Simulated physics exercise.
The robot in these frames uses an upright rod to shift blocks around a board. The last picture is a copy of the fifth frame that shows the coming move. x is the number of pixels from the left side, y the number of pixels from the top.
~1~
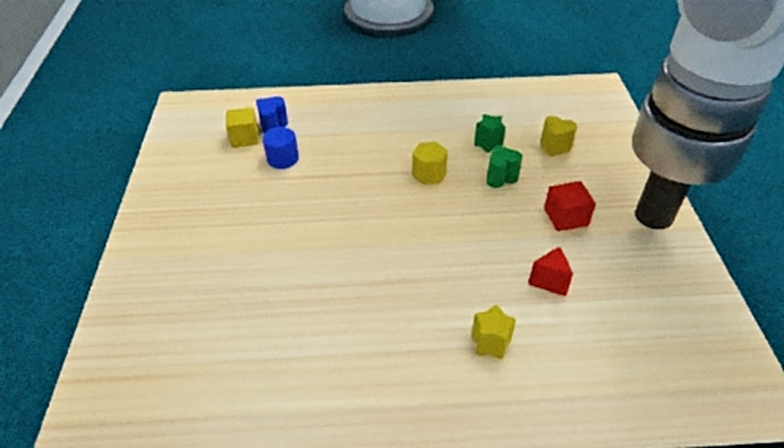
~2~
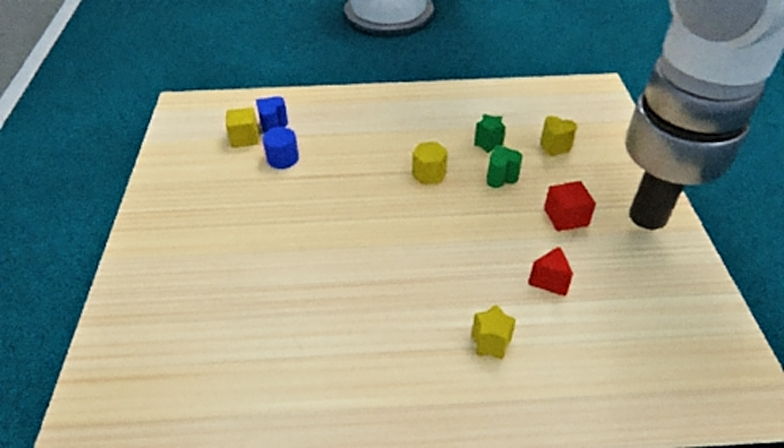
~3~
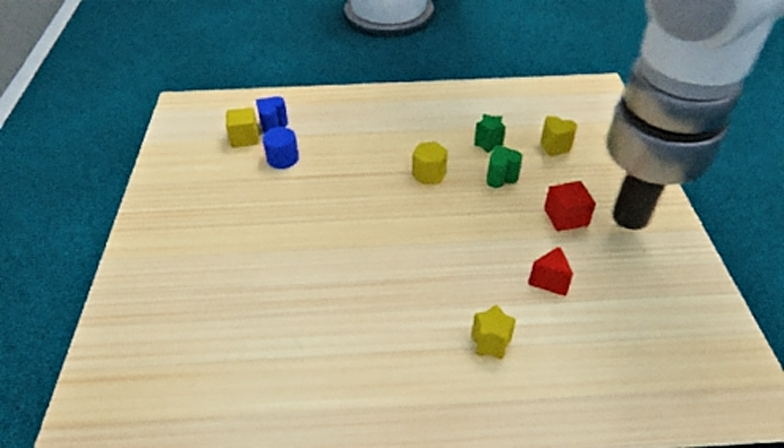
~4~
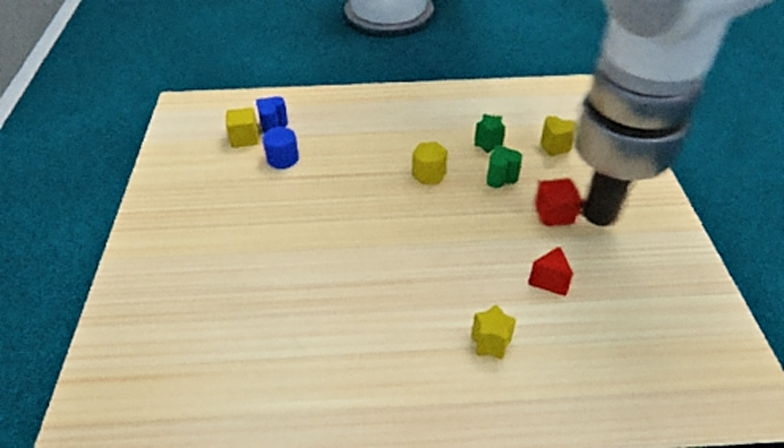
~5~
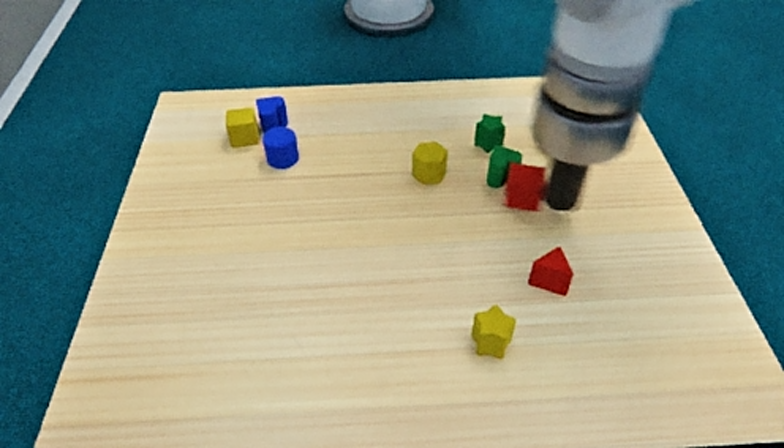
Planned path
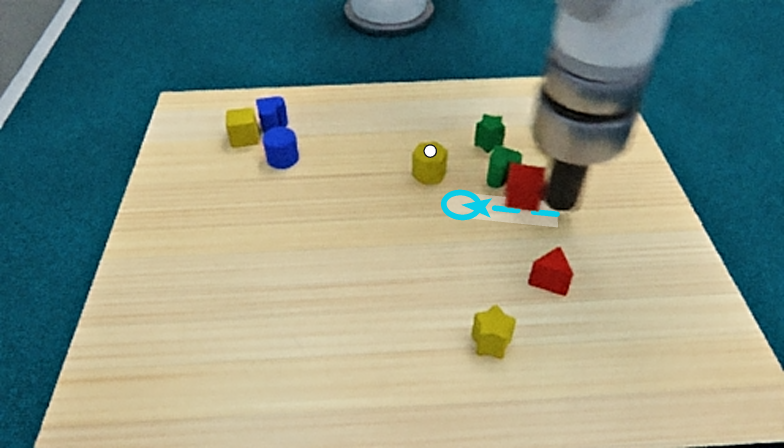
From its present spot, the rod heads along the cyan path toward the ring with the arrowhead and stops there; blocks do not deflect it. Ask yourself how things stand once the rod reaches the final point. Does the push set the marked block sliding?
No, that is not what happens.
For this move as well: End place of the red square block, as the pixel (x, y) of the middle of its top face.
The spot you're after is about (477, 160) in the image.
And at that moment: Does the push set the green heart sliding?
Yes, that is what happens.
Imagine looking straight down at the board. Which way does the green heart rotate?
It ends up turned clockwise.
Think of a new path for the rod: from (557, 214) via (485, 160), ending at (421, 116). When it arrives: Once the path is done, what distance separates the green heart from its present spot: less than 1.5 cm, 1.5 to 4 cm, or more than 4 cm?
It shifts by more than 4 cm.
Path on the board, in a line from (557, 214) to (461, 205); the dot is on the yellow hexagon.
On the path given first. Halfway along, rod (511, 195); green heart (497, 146), turned 25° clockwise; red square block (491, 166), turned 60° clockwise.
At the end, rod (463, 190); yellow hexagon in place; green heart (495, 144), turned 45° clockwise; red square block (477, 160), turned 85° clockwise.
